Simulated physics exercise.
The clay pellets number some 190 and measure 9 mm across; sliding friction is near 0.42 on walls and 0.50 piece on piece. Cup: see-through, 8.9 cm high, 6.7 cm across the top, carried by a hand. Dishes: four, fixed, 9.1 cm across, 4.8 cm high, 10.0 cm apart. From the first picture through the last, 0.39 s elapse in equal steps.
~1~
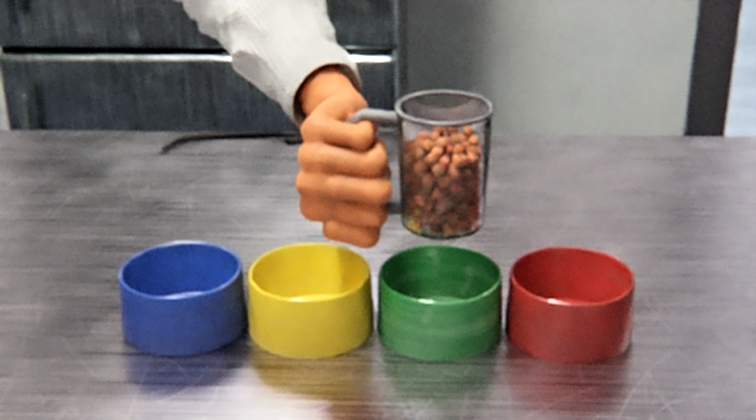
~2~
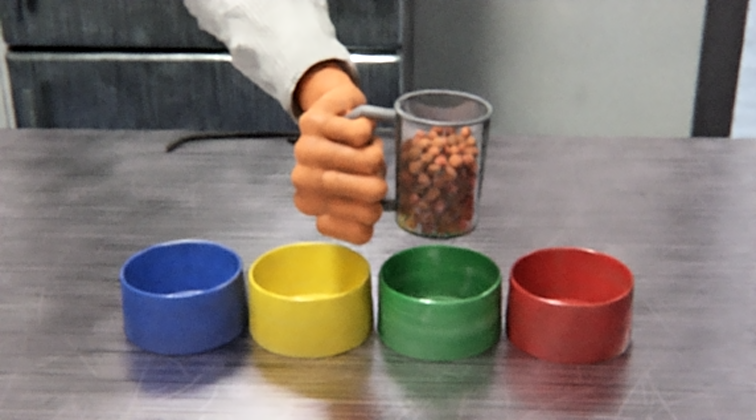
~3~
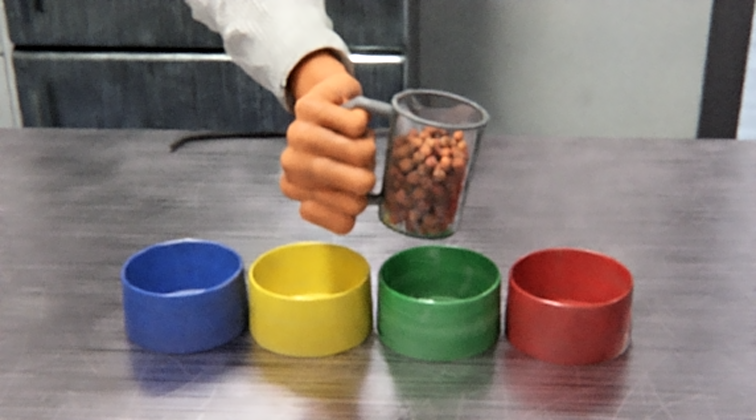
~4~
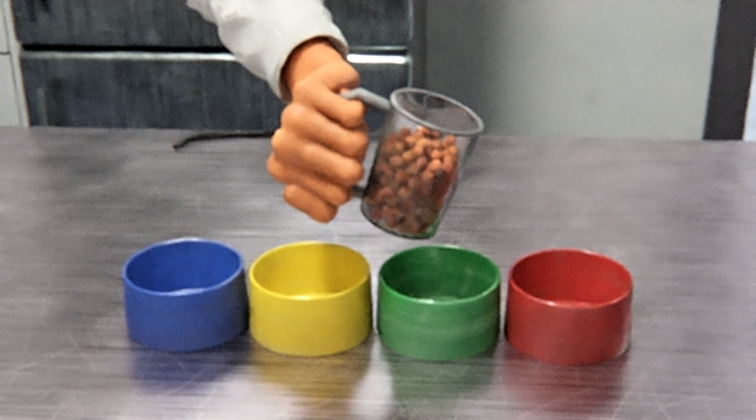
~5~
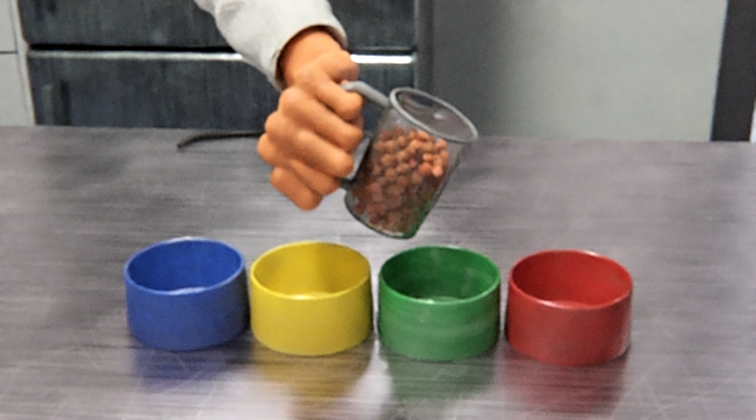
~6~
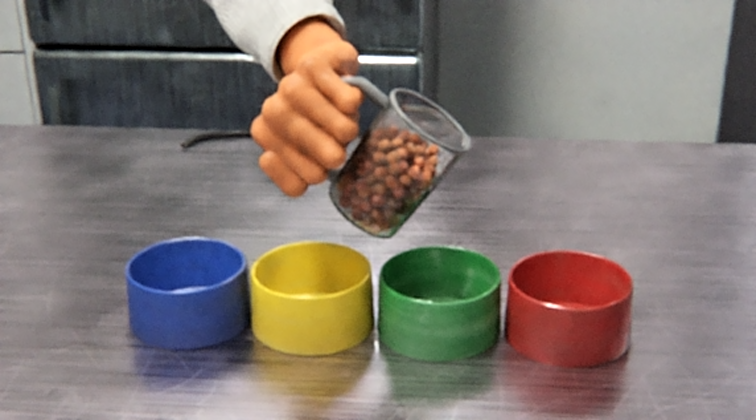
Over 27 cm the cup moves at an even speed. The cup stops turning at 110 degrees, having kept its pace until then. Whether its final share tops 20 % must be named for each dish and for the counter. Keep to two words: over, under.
Red: I expect its count to stay within a fifth of the total; blue: I expect its count to stay within a fifth of the total; green: I expect its count to stay within a fifth of the total; yellow: I expect its count to outstrip a fifth of the total; counter: I expect its count to stay within a fifth of the total.
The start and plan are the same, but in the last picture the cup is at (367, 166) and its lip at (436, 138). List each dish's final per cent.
In the end red holds 0, blue holds 100, green holds 0, yellow holds 0.
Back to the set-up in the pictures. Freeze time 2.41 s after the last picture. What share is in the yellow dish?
By that moment it's near 85 percent.
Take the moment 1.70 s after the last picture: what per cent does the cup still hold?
Roughly 0 %.
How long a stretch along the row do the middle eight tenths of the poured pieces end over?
About 7 cm.
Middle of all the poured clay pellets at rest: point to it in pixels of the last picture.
Close to pixel (313, 304).
Then, 1.02 s after the last picture, tilt 110 degrees; cup holds 45 %, green 5 %, yellow 45 %.
Then, 1.70 s after the last picture, tilt 110 degrees; cup holds 0 %, blue 5 %, green 5 %, yellow 85 %.
Then, 2.41 s after the last picture, tilt 110 degrees; cup holds 0 %, blue 5 %, green 5 %, yellow 85 %.
In the end, red 0 %, blue 5 %, green 5 %, yellow 85 %, counter 5 %.
